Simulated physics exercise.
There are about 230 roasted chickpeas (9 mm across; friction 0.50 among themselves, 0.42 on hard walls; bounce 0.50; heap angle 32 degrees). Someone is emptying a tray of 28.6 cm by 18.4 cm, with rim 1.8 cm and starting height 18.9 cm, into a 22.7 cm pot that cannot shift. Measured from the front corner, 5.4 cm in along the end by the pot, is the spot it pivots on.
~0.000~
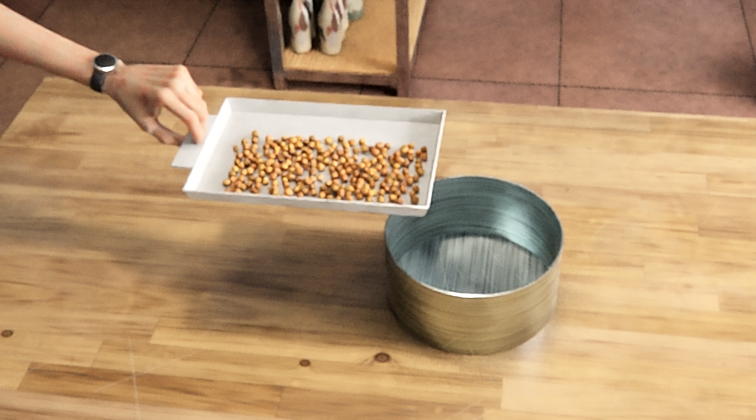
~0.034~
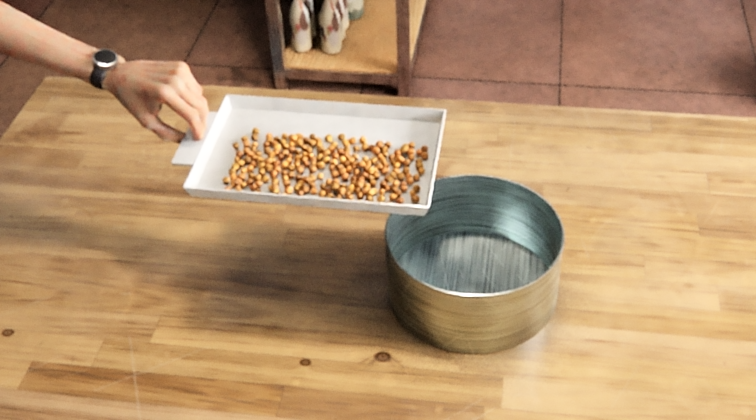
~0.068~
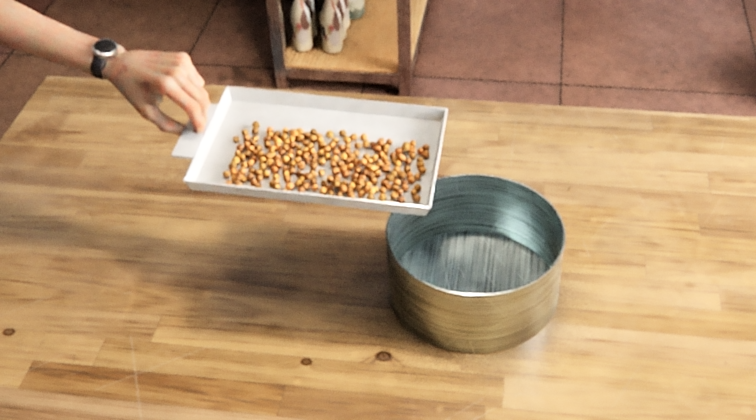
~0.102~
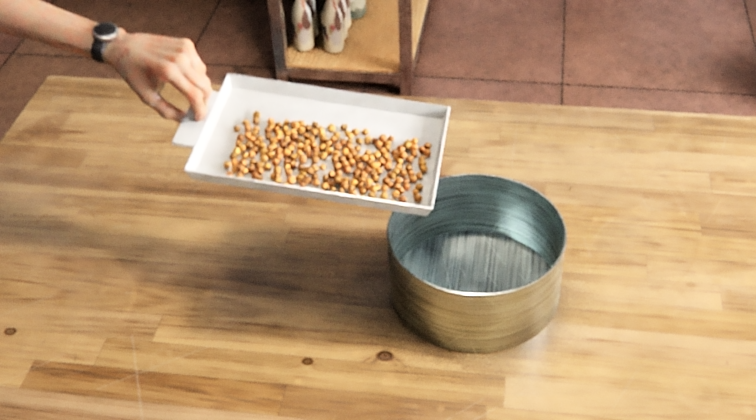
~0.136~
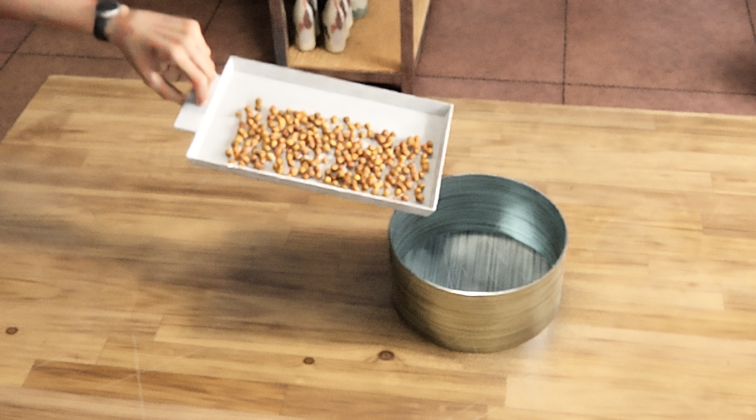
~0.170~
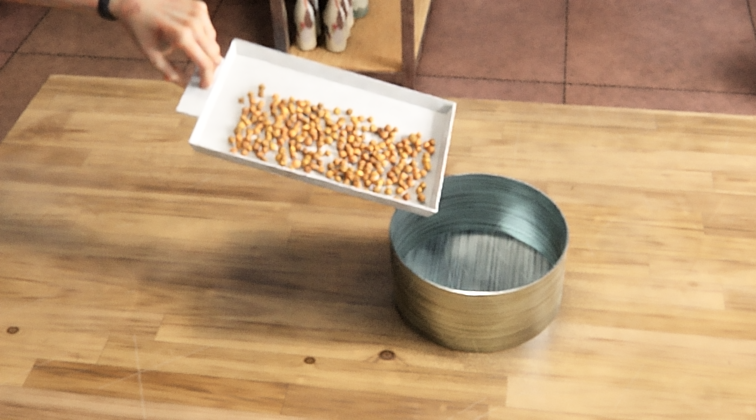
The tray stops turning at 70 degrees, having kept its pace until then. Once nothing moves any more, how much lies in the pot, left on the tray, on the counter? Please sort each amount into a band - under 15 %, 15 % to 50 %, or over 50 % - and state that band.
Pot: Over 50 %; left on the tray: 15 % to 50 %; counter: Under 15 %.
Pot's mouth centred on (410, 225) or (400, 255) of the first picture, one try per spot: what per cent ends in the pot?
Estimates: 35 in a hundred and 45 in a hundred.
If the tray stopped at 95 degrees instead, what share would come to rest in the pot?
In that case some 100 per cent.
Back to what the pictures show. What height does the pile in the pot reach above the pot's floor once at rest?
It stands at some 2.0 cm.
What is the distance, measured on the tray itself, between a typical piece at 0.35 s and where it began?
It has moved some 2 cm from its start.
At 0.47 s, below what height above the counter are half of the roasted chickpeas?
The halfway mark sits at about 26 cm.
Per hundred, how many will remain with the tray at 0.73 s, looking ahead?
Value: About 40%.
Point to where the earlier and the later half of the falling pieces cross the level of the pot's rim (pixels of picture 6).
(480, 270) first, (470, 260) later, roughly.
Then, at 0.35 s, tilt 45 degrees; the tray holds 100 %, the pot 0 %.
Then, at 0.47 s, tilt 63 degrees; the tray holds 100 %, the pot 0 %.
After 0.73 s, tilt 70 degrees; the tray holds 40 %, the pot 40 %.
In the end, at 2.2 s, pot 60 %, tray 30 %, counter 5 %.
